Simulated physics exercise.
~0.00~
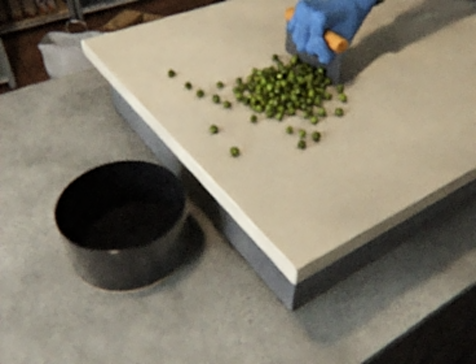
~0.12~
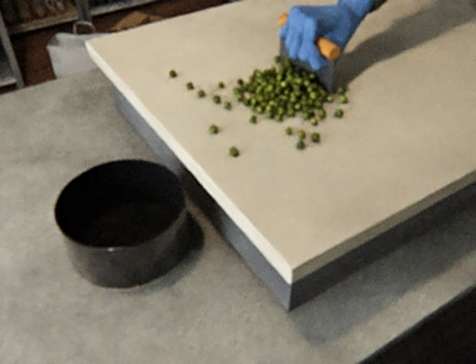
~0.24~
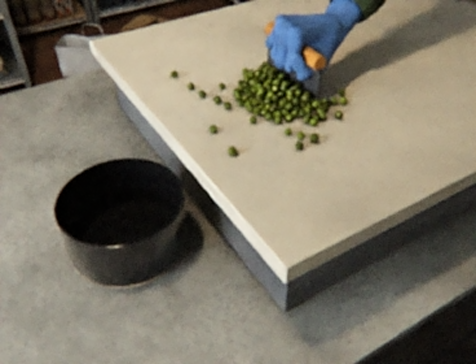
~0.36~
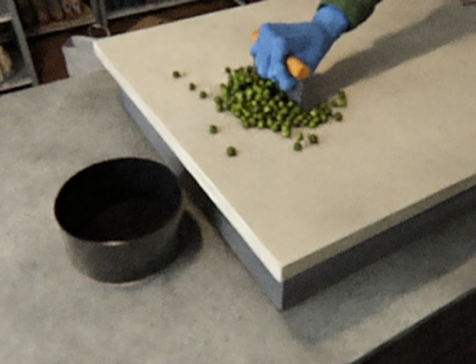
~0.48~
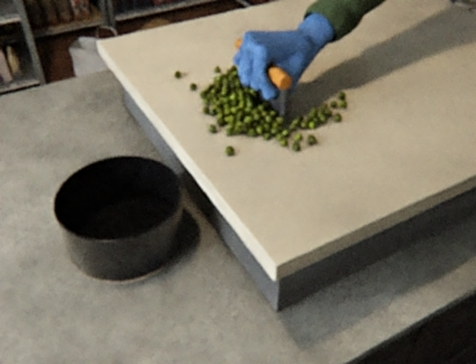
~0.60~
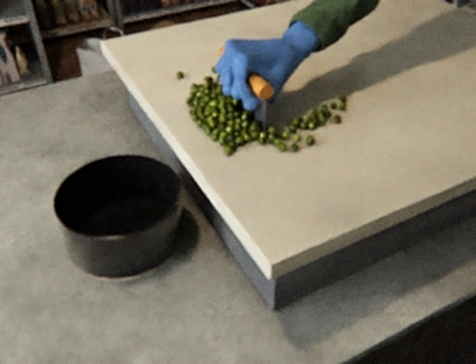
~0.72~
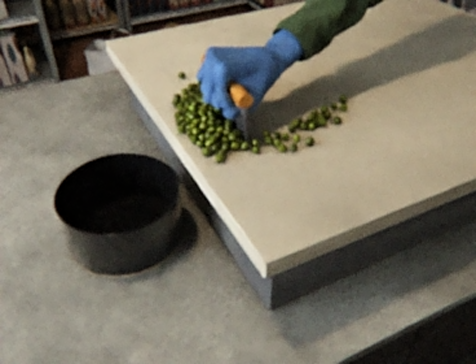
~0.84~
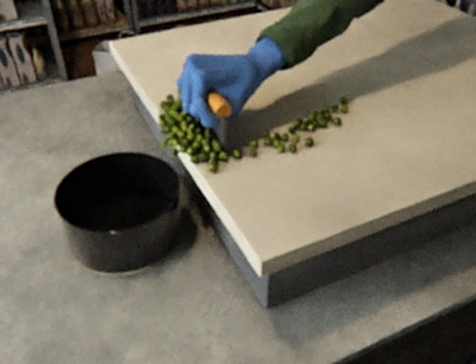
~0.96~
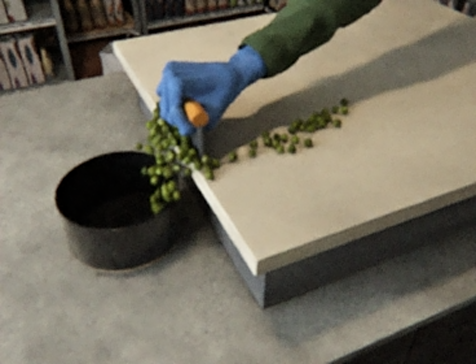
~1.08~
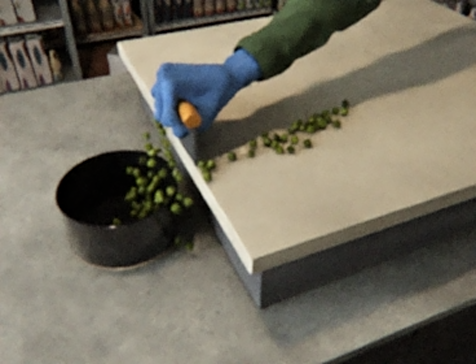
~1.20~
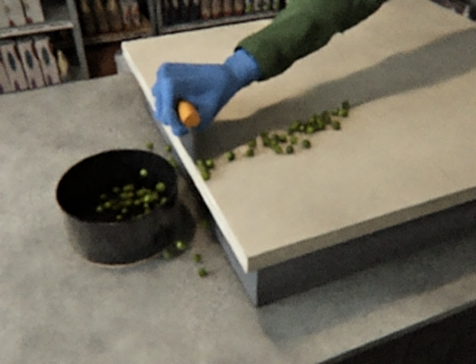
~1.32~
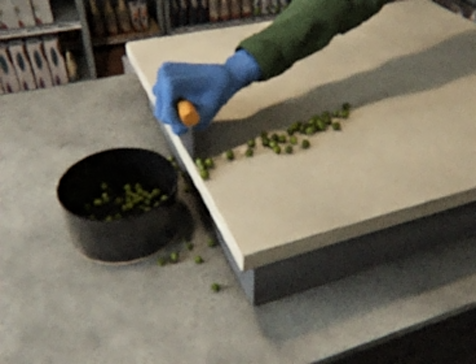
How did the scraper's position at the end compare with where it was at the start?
It started farther back and to the right on the pale board, by the pile of olives. By the end it was farther left and nearer the viewer, at the board's left edge beside the black pot.
